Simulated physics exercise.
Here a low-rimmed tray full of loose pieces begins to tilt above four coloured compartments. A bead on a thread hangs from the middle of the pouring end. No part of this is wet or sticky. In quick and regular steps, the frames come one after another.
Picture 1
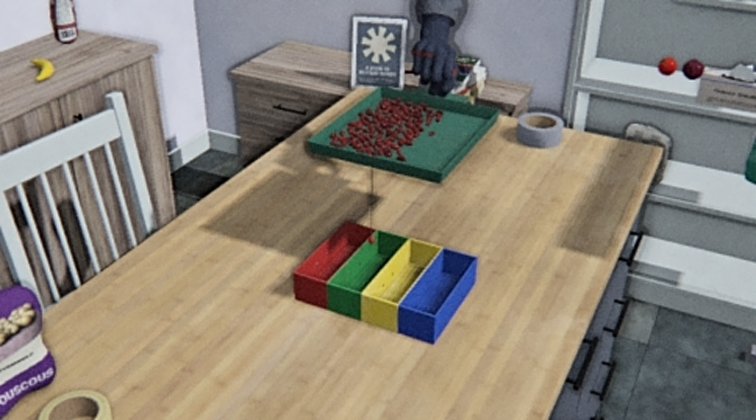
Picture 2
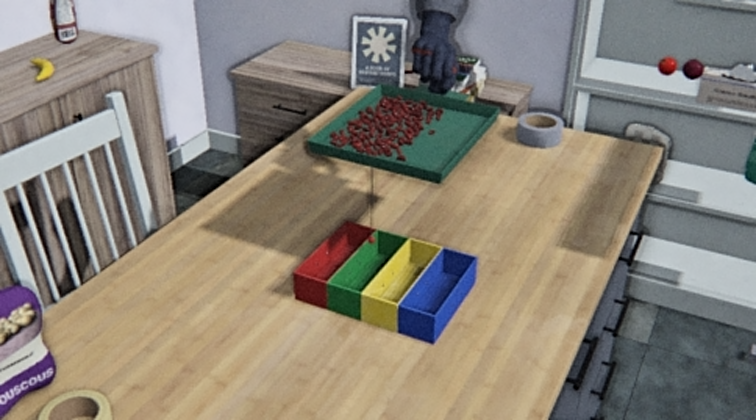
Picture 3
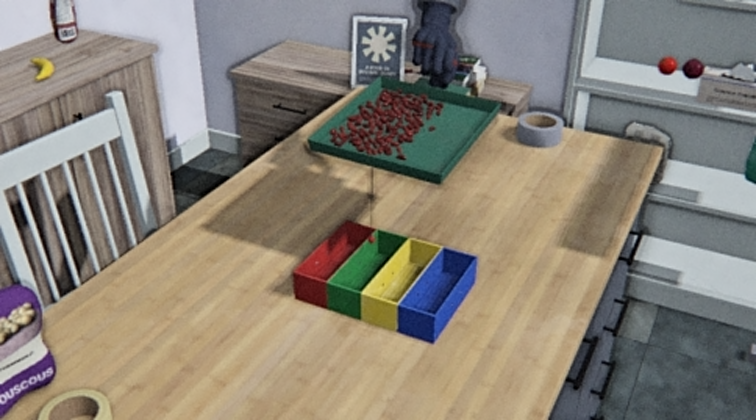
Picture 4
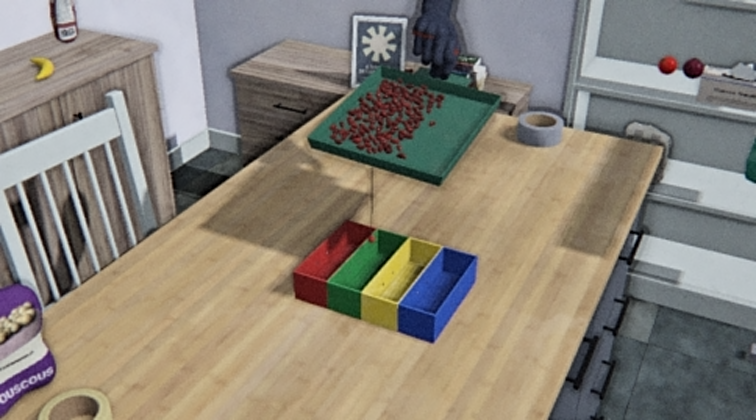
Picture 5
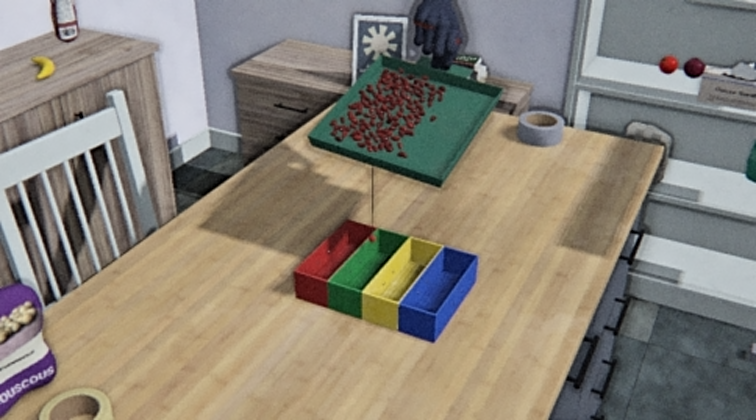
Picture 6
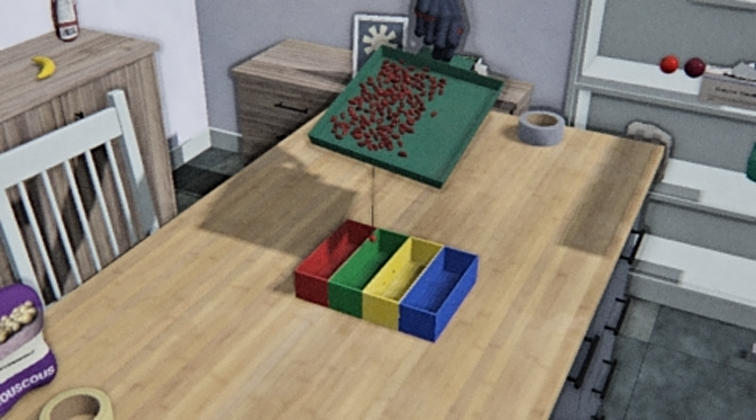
On a wooden table, a dark-gloved hand gradually tilting a green tray of red beans above four coloured compartments.
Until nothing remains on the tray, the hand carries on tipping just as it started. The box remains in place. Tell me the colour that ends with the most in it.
That would be yellow.
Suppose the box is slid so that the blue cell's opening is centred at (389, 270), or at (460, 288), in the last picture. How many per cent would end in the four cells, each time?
It would be roughly 40 per cent in the first placement and roughly 100 per cent in the second.
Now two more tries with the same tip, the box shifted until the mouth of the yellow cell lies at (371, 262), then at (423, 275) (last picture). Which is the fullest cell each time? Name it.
In the first case it's blue, in the second it's yellow.
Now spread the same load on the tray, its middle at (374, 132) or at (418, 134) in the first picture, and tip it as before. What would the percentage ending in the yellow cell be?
40 % and 50 %.
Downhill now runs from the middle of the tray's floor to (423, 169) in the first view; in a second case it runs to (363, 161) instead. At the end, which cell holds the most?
Try 1 - that yellow cell; try 2 - the red cell.
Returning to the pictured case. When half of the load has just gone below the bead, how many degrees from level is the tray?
At roughly 115°.
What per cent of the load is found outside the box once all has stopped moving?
0 per cent.
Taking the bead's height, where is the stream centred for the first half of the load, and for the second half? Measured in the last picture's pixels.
I'd put it at roughly (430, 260), and after that at roughly (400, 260).
Soon, tray tipped steeply; nearly all on the tray; a stray few falling or outside the box.
A while on, tray tipped past a quarter turn; most on the tray; a small part in the blue cell; a stray few in the yellow cell; a stray few in the green cell; a stray few falling or outside the box.
Towards the end, tray tipped past a quarter turn; about half in the yellow cell; about a third in the blue cell; about a quarter in the green cell; a stray few in the red cell; a stray few falling or outside the box.
Finally, tray tipped past a quarter turn; about half in the yellow cell; about a third in the blue cell; about a quarter in the green cell; a stray few in the red cell; a stray few outside the box.
